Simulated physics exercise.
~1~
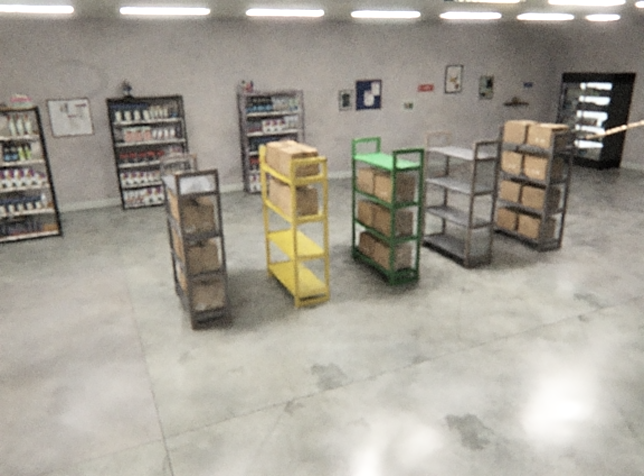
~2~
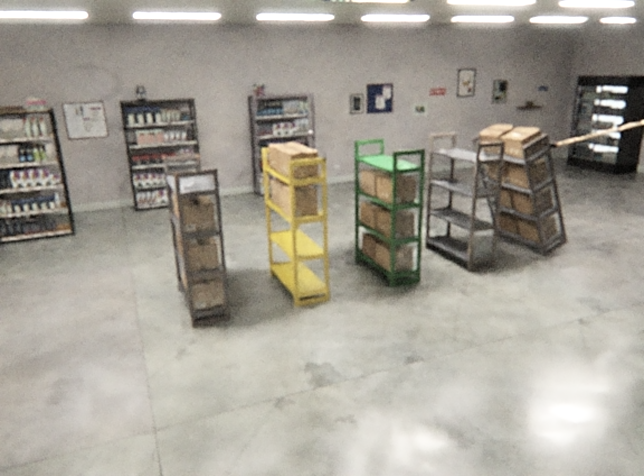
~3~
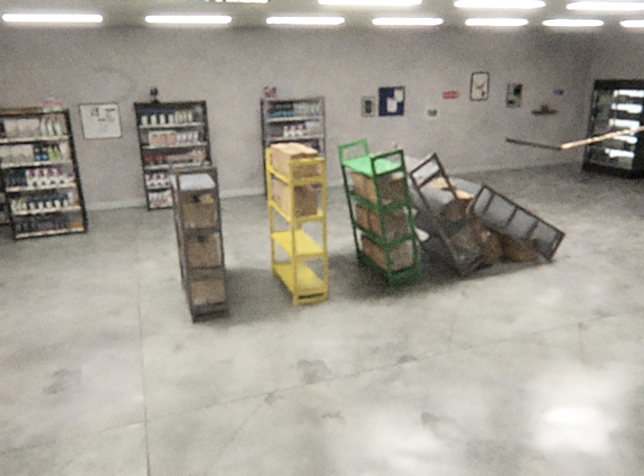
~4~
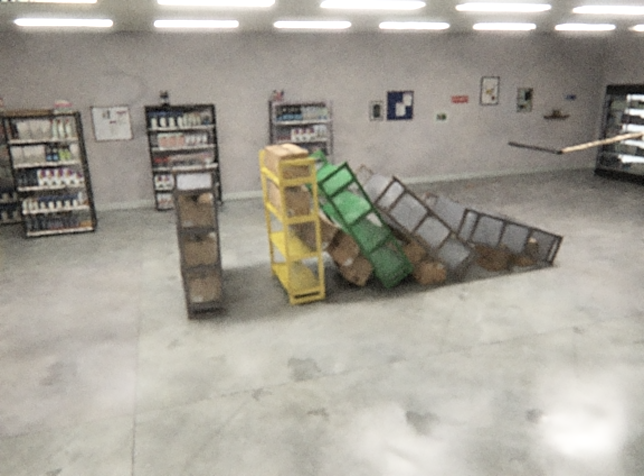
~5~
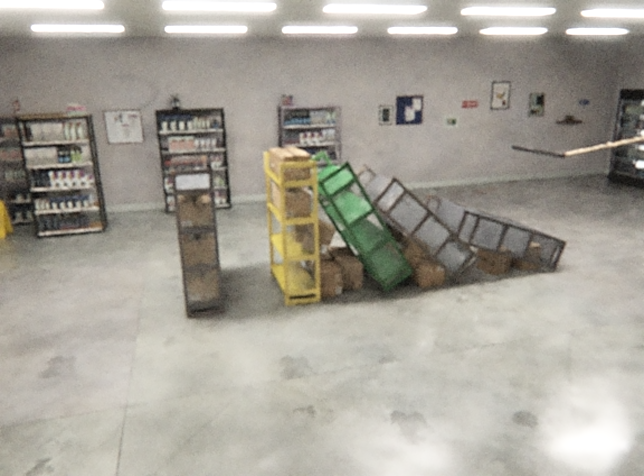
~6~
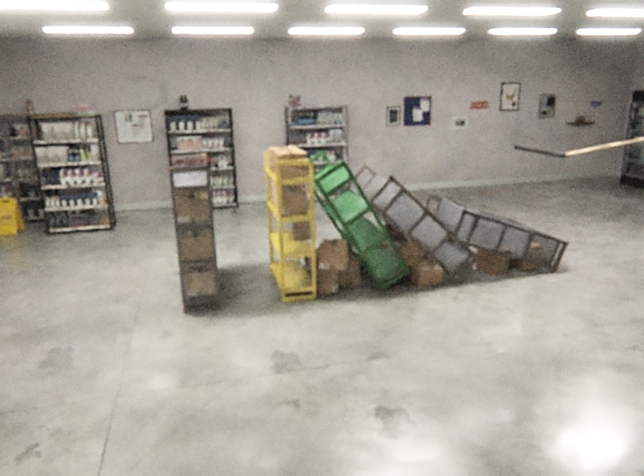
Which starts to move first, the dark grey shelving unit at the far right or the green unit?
The dark grey unit at the far right moves first. It is already tipping while the green unit still stands straight, and the green one starts to lean only afterwards.
